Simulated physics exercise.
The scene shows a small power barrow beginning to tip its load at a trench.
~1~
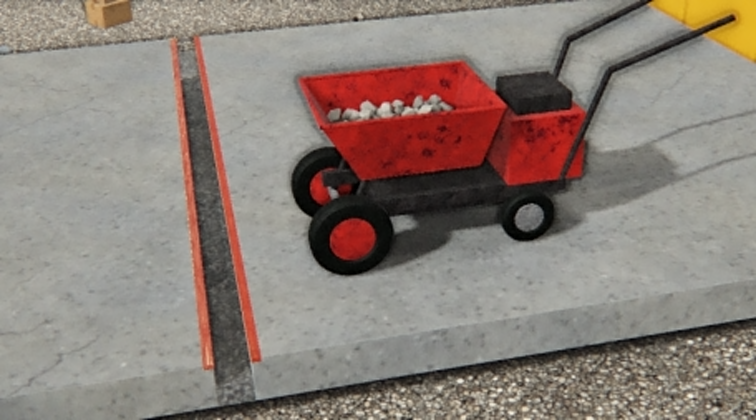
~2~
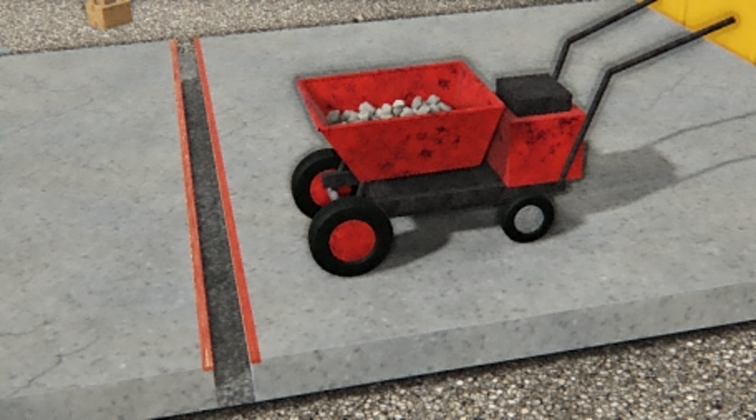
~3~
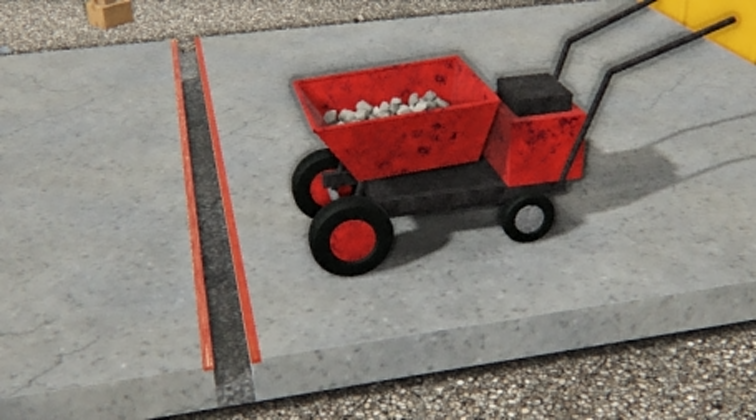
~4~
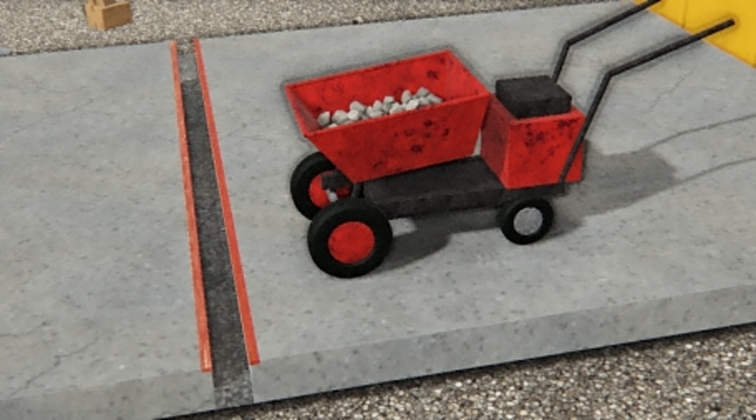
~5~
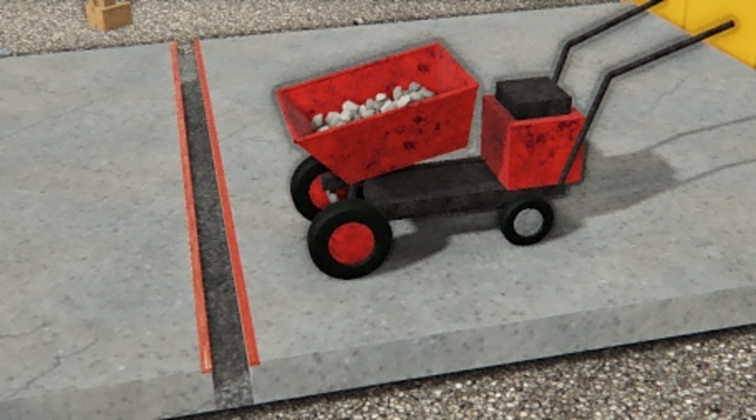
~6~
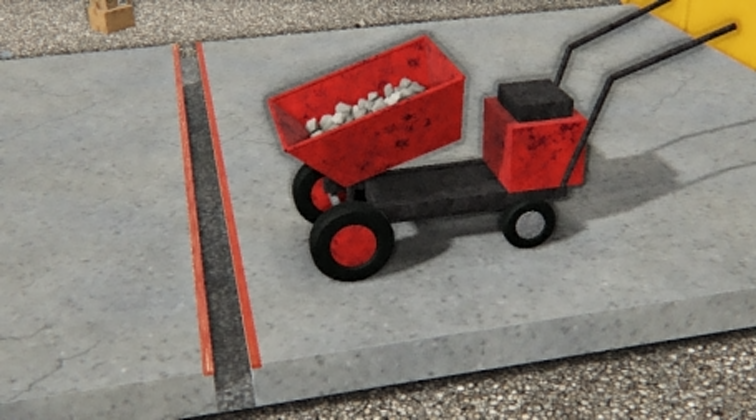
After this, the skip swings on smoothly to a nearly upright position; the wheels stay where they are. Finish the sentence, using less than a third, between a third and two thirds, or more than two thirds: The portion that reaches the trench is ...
The portion that reaches the trench is between a third and two thirds.
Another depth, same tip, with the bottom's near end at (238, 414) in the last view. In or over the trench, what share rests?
I'd guess about 50 %.
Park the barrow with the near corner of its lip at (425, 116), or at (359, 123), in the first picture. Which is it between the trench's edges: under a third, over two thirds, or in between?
Note - position 1: Below one third; position 2: One to two thirds.
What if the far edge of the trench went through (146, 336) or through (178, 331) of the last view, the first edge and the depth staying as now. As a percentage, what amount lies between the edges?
First try: About 100 %; second try: About 80 %.
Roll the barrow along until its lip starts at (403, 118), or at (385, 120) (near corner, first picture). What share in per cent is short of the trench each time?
That works out to 70 per cent for the first position and 50 per cent for the second.
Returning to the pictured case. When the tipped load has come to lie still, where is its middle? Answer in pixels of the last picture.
Roughly at (193, 269), give or take.
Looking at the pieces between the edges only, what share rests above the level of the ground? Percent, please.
Estimate: Near 25 in a hundred.
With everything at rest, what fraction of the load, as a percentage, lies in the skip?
Some 0 in a hundred.
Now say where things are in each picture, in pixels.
The first frame shows lip of the skip at (322, 128), level; top of the load at (407, 126), broken stones; first edge of the trench at (248, 315); far edge at (203, 322), the trench under half as wide as the skip, and about as deep as wide.
The second frame shows lip of the skip at (320, 130), level; top of the load at (408, 116).
The third frame shows lip of the skip at (316, 131), tipped barely; top of the load at (429, 118).
The fourth frame shows lip of the skip at (306, 136), tipped a little; top of the load at (422, 115).
The fifth frame shows lip of the skip at (296, 142), tipped a little; top of the load at (414, 110).
The sixth frame shows lip of the skip at (287, 151), tipped clearly; top of the load at (424, 103); first edge of the trench at (249, 321); far edge at (204, 328).
Soon after the last picture, skip tipped steeply; all in the skip.
A little later, skip tipped right over; nearly all in the skip; a small part in or heaped over the trench; a small part beyond it; a stray few falling.
Later still, skip tipped right over; a small part in the skip; about a quarter in or heaped over the trench; about two thirds beyond it.
By the end, skip tipped right over; about half in or heaped over the trench; about half beyond it.
